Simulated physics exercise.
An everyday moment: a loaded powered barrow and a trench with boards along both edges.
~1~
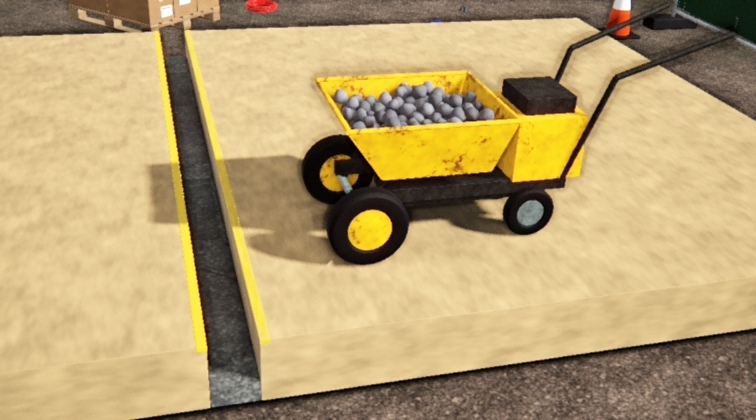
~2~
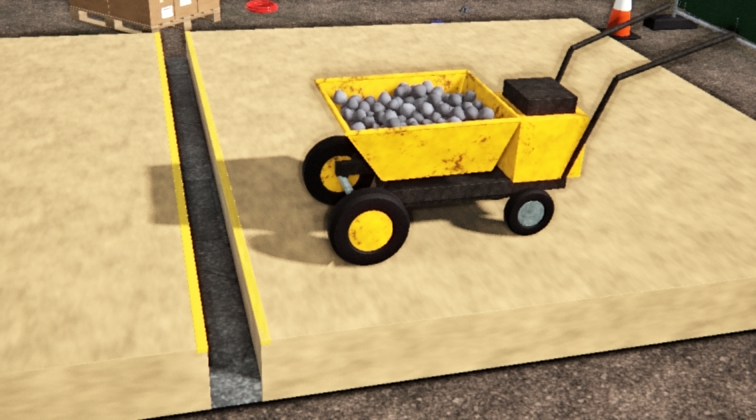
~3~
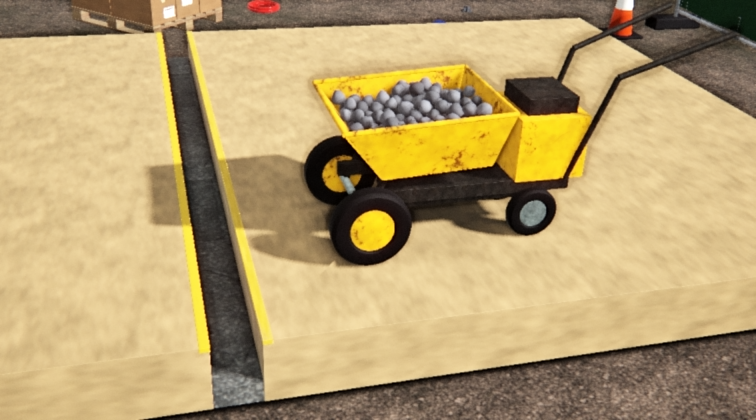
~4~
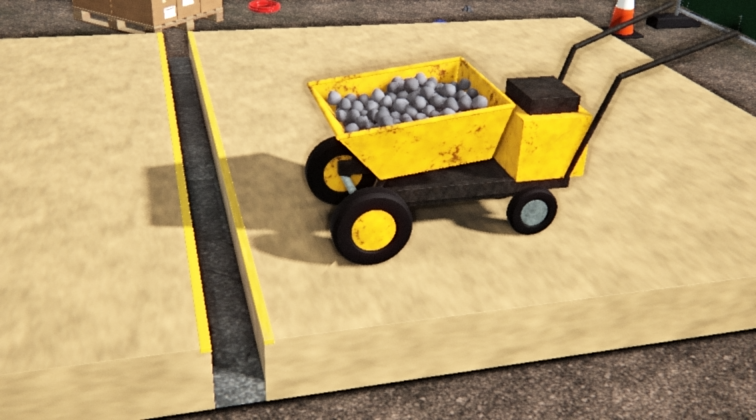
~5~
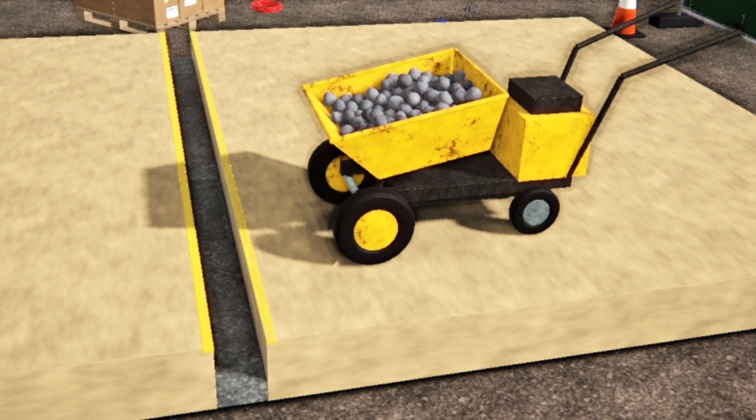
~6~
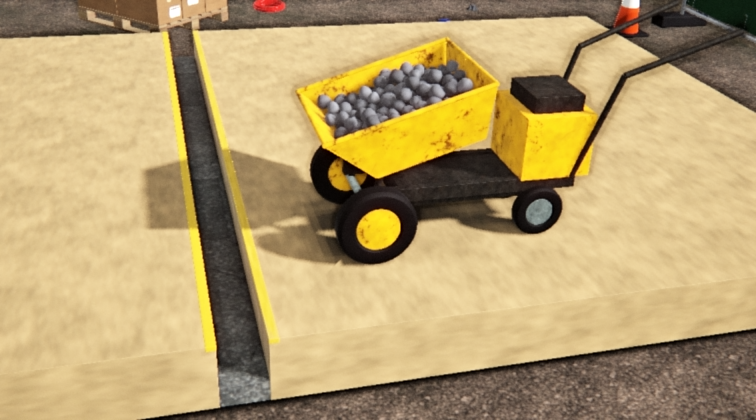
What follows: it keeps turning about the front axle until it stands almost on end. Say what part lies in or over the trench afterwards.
Between the edges lies the larger part of the load.
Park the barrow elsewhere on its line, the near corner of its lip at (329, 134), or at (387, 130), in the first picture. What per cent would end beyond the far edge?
The first gives 40 %, the second 0 %.
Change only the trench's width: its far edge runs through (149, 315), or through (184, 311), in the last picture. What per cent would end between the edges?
About 100 and 90 per cent.
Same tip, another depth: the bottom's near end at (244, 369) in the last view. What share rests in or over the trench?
It comes to 60 per cent or so.
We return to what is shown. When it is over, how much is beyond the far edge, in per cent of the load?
Roughly 15 in a hundred.
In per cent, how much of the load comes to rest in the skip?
Roughly 0 in a hundred.
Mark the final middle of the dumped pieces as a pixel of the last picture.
At about (222, 252).
Soon, skip tipped steeply; all in the skip.
A while on, skip tipped right over; most in the skip; a stray few short of the trench; a small part in or heaped over the trench; a stray few beyond it; a stray few falling.
Towards the end, skip tipped right over; about a quarter in the skip; a stray few short of the trench; about two thirds in or heaped over the trench; a small part beyond it; a stray few falling.
Finally, skip tipped right over; a stray few in the skip; a small part short of the trench; most in or heaped over the trench; a small part beyond it.
